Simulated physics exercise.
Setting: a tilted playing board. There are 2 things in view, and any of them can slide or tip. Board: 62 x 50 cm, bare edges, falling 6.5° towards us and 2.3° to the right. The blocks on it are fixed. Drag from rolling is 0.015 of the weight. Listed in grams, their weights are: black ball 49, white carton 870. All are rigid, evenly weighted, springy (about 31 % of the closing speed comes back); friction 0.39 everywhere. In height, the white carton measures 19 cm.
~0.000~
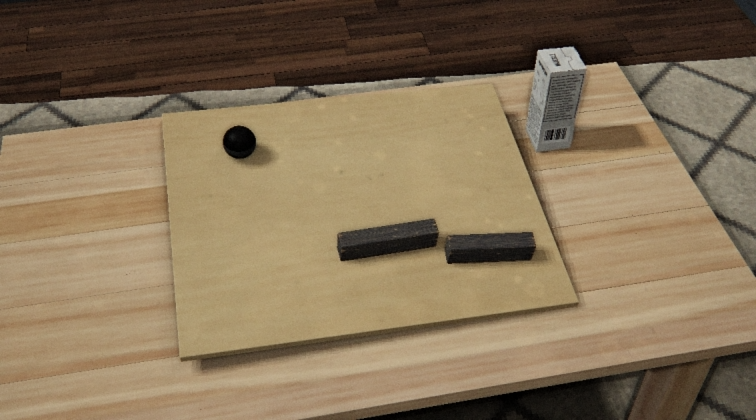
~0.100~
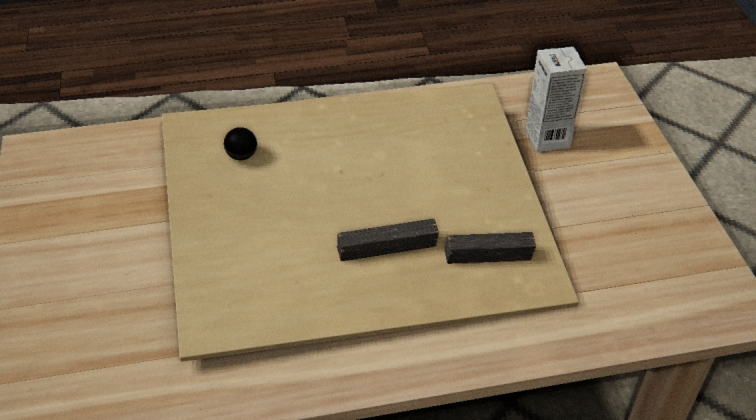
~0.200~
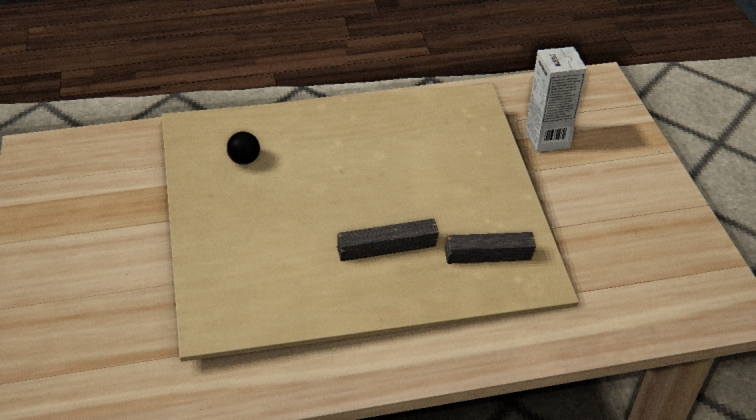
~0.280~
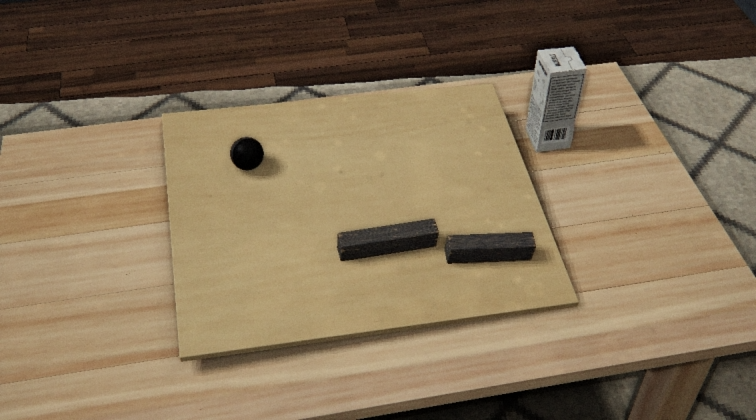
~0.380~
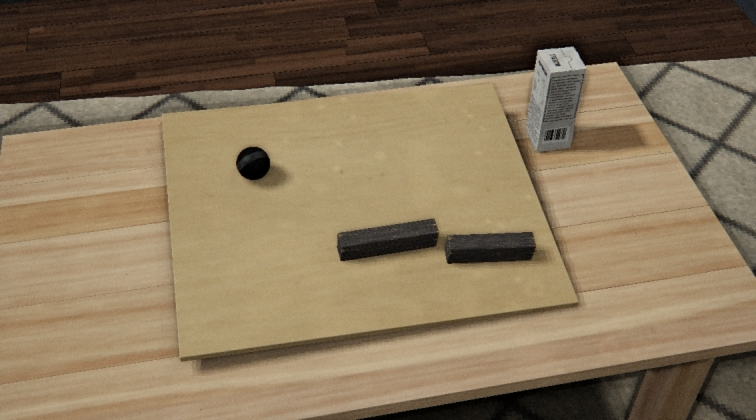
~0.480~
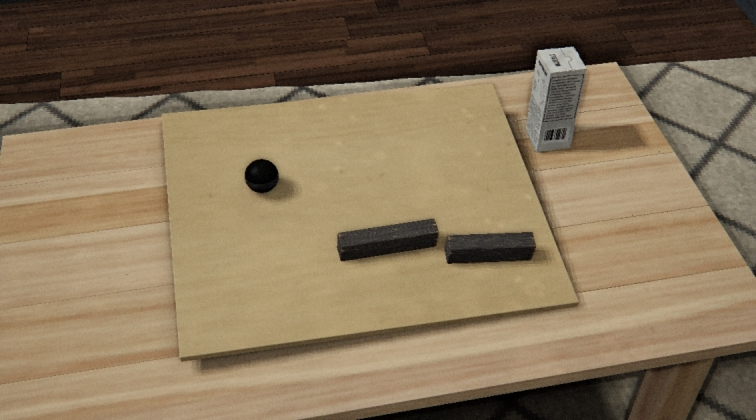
A black ball rolls slowly across a tan board on a light wooden table, seen from above at an angle, with a patterned rug and dark wood floor behind. Two dark grey bars lie toward the board's lower right, and a white carton stands beyond its upper right edge. The ball moves from the upper left toward the viewer and slightly right, gradually quickening, while everything else and the camera stay still.
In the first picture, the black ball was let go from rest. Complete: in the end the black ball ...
In the end the black ball rolls off the near side.
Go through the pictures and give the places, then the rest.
In the first frame, 38 cm of board to the near edge; black ball (239, 142); white carton (555, 100).
In the second frame, 38 cm of board to the near edge; black ball (241, 144); white carton (554, 101).
In the third frame, 37 cm of board to the near edge; black ball (243, 148); white carton (554, 101).
In the fourth frame, 36 cm of board to the near edge; black ball (247, 154); white carton (554, 101).
In the fifth frame, 33 cm of board to the near edge; black ball (253, 163); white carton (554, 101).
In the sixth frame, 30 cm of board to the near edge; black ball (262, 176); white carton (554, 101).
After 0.78 s, 17 cm of board to the near edge; black ball near (301, 236).
After 1.08 s, it has gone over the near edge; black ball near (366, 336).
After 1.28 s, it has gone over the near edge.
By the end (1.4 s), it has gone over the near edge; white carton in place, give or take 8 cm.
